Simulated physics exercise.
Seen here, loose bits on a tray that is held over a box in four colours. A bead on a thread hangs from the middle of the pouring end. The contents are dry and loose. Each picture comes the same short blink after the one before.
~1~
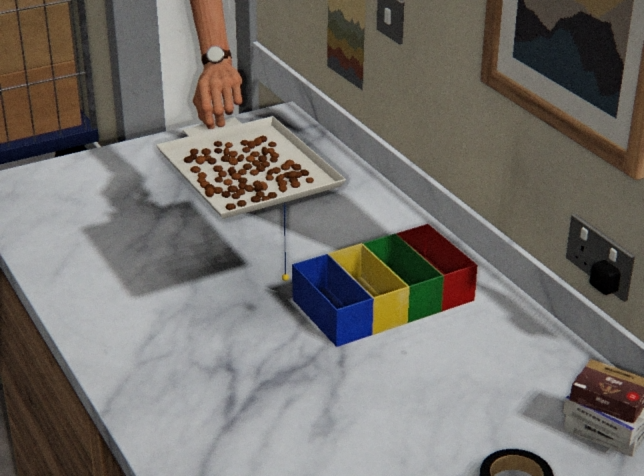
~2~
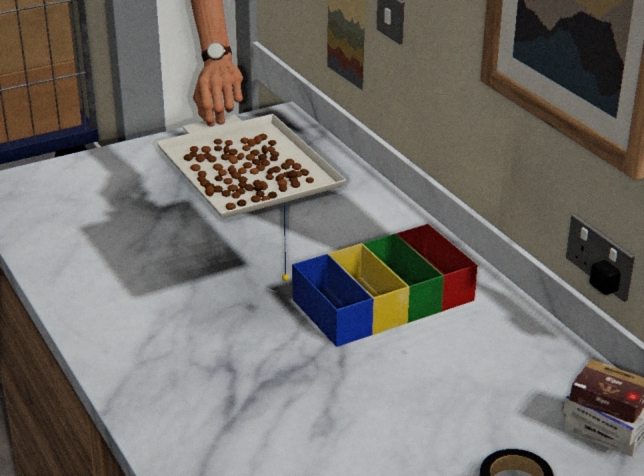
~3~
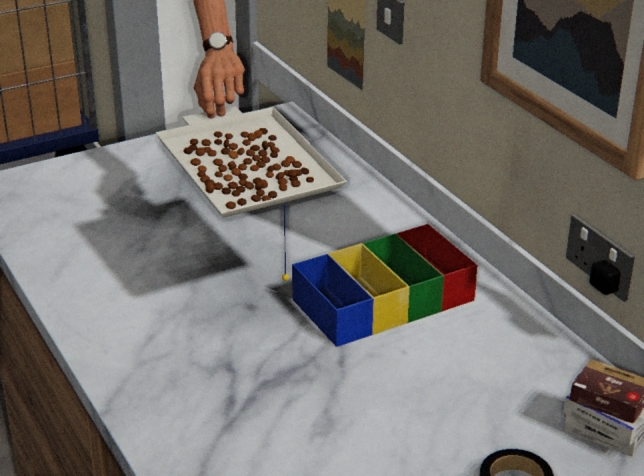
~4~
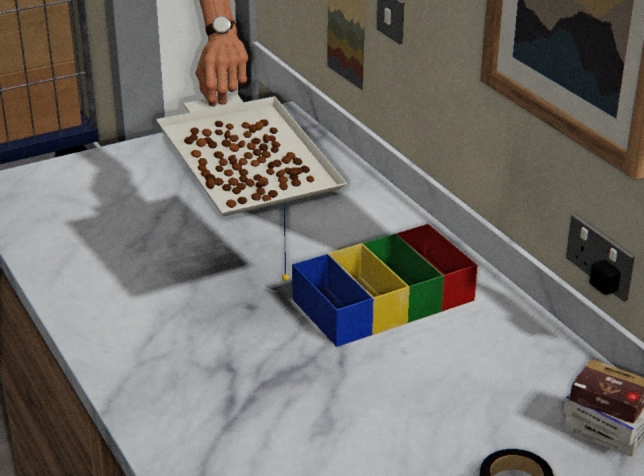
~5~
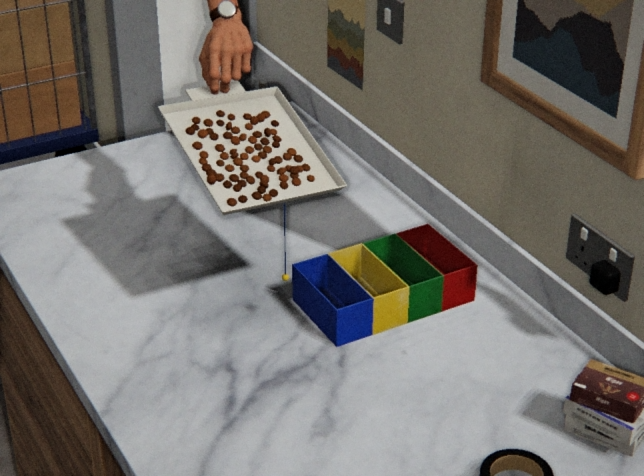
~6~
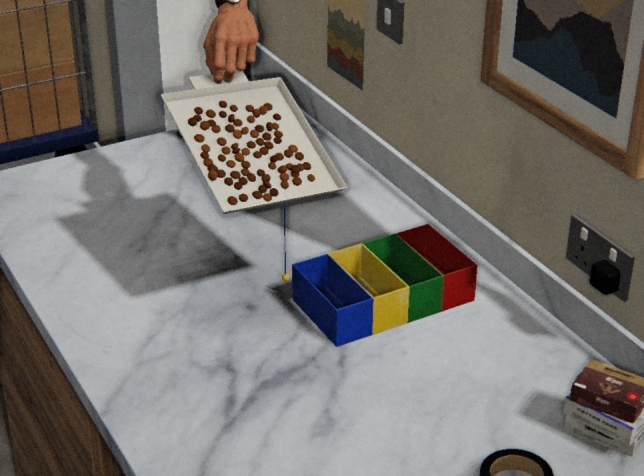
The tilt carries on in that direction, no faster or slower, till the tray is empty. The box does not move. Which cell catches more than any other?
Most goes to the blue cell.
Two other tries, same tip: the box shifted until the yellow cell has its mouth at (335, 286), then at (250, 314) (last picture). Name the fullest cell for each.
First the yellow one, then that red cell.
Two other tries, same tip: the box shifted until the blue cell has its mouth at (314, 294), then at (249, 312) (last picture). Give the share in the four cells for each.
Near 80 % and 100 %.
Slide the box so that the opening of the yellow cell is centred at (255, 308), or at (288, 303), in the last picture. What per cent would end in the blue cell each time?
First some 0, then 0 per cent.
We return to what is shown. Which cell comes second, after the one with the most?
The runner-up: That yellow cell.
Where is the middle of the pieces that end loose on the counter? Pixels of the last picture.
Close to (309, 346).
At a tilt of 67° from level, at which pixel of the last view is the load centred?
At about (308, 199).
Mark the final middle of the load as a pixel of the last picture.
Close to (331, 324).
Soon after the last picture, tray tipped steeply; about two thirds on the tray; a stray few in the blue cell; about a third falling or outside the box.
A little later, tray tipped past a quarter turn; about half in the blue cell; a small part in the yellow cell; about half falling or outside the box.
Later still, tray tipped past a quarter turn; about half in the blue cell; a small part in the yellow cell; a stray few in the green cell; about a third falling or outside the box.
At rest, tray tipped past a quarter turn; about half in the blue cell; a small part in the yellow cell; a stray few in the green cell; none in the red cell; about a third outside the box.
